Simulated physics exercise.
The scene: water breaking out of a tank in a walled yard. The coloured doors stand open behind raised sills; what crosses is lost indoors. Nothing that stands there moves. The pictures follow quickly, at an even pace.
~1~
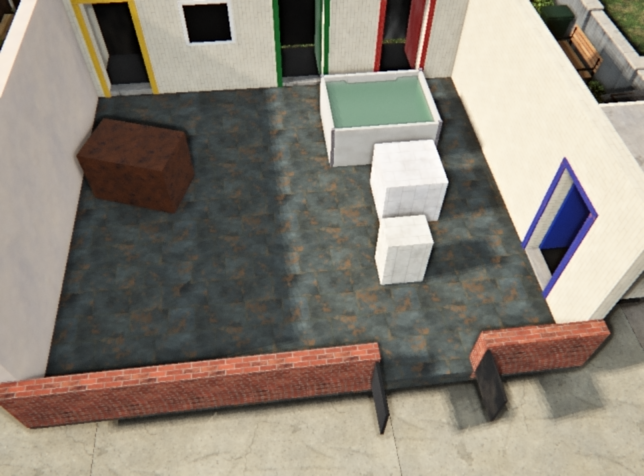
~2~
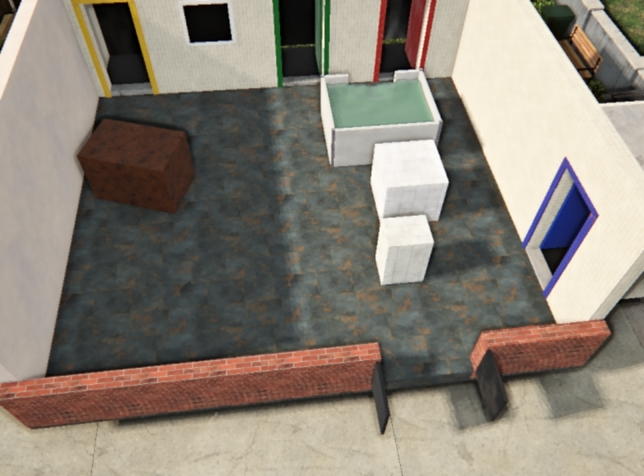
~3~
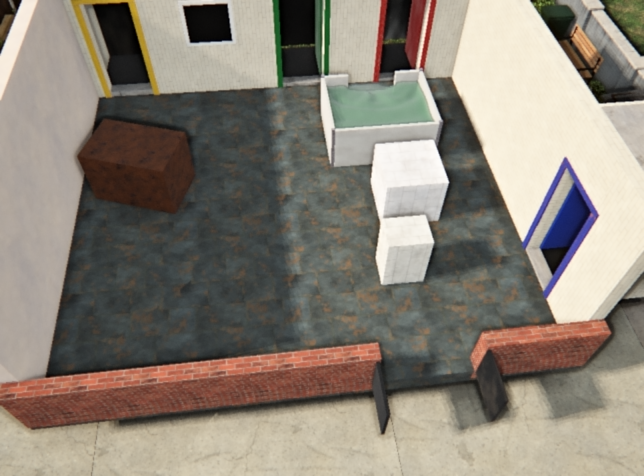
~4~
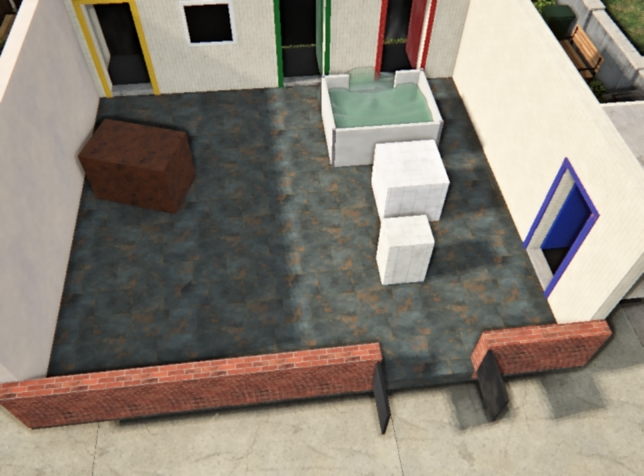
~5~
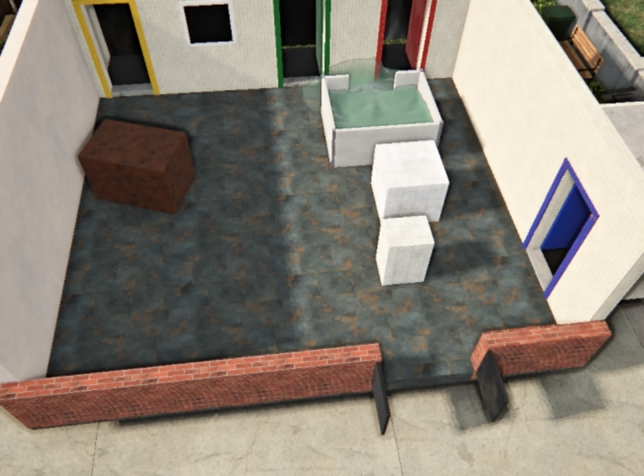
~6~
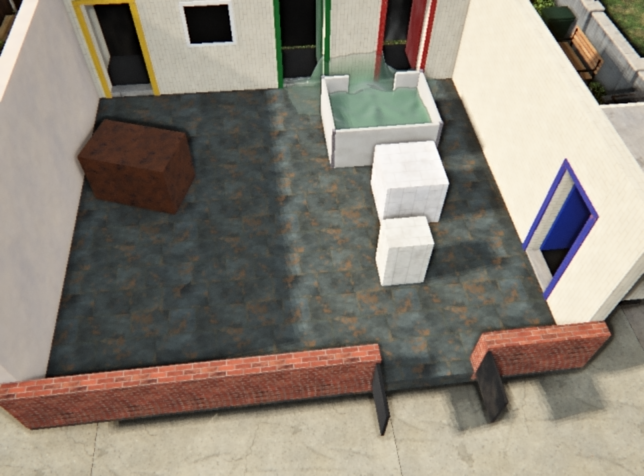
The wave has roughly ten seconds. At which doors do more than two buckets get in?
In the end: The red door takes more than that; the yellow door stays under that; the blue door stays under that; the green door takes more than that.
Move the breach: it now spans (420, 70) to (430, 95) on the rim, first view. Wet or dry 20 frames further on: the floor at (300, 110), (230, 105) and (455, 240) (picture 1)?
As listed: Wet, awash, under water.
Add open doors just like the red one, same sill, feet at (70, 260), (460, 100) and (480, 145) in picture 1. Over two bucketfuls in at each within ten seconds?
In turn: Is under, goes over, takes less.
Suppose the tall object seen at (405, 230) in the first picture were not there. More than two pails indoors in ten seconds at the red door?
Then: Red takes more.
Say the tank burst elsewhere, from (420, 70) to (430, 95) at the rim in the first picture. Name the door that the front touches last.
I say the yellow door.
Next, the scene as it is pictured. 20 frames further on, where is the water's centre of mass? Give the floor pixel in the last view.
Close to (335, 132).
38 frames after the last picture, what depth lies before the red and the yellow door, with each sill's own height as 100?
Roughly 230 per cent, then 70 per cent.
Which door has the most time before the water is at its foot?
I say the one in blue.
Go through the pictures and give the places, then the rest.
Still water in the tank at (379, 102), in the first frame.
Water pours out on the tank's far side and has run to a hidden place, in the second frame.
The front is at a hidden place, out from the gap on the tank's far side, in the third frame.
Water pours out on the tank's far side and has run to a hidden place, in the fourth frame.
Water pours out on the tank's far side and has run to (305, 86), in the fifth frame.
Water pours out on the tank's far side and has run to (283, 88), in the sixth frame.
A moment on, water covers 10 % of the floor; the red door far over two buckets in, the yellow door not reached, the blue door not reached, the green door over two buckets in.
Next, water covers 25 % of the floor; the red door far over two buckets in, the yellow door wet at the sill, nothing in, the blue door not reached, the green door over two buckets in.
Then, water covers 45 % of the floor; the red door far over two buckets in, the yellow door wet at the sill, nothing in, the blue door wet at the sill, nothing in, the green door over two buckets in.
Later, water covers 60 % of the floor; the red door far over two buckets in, the yellow door wet at the sill, nothing in, the blue door wet at the sill, nothing in, the green door over two buckets in.
In the end, water covers 80 % of the floor; the red door far over two buckets in, the yellow door wet at the sill, nothing in, the blue door under two buckets in, the green door far over two buckets in.
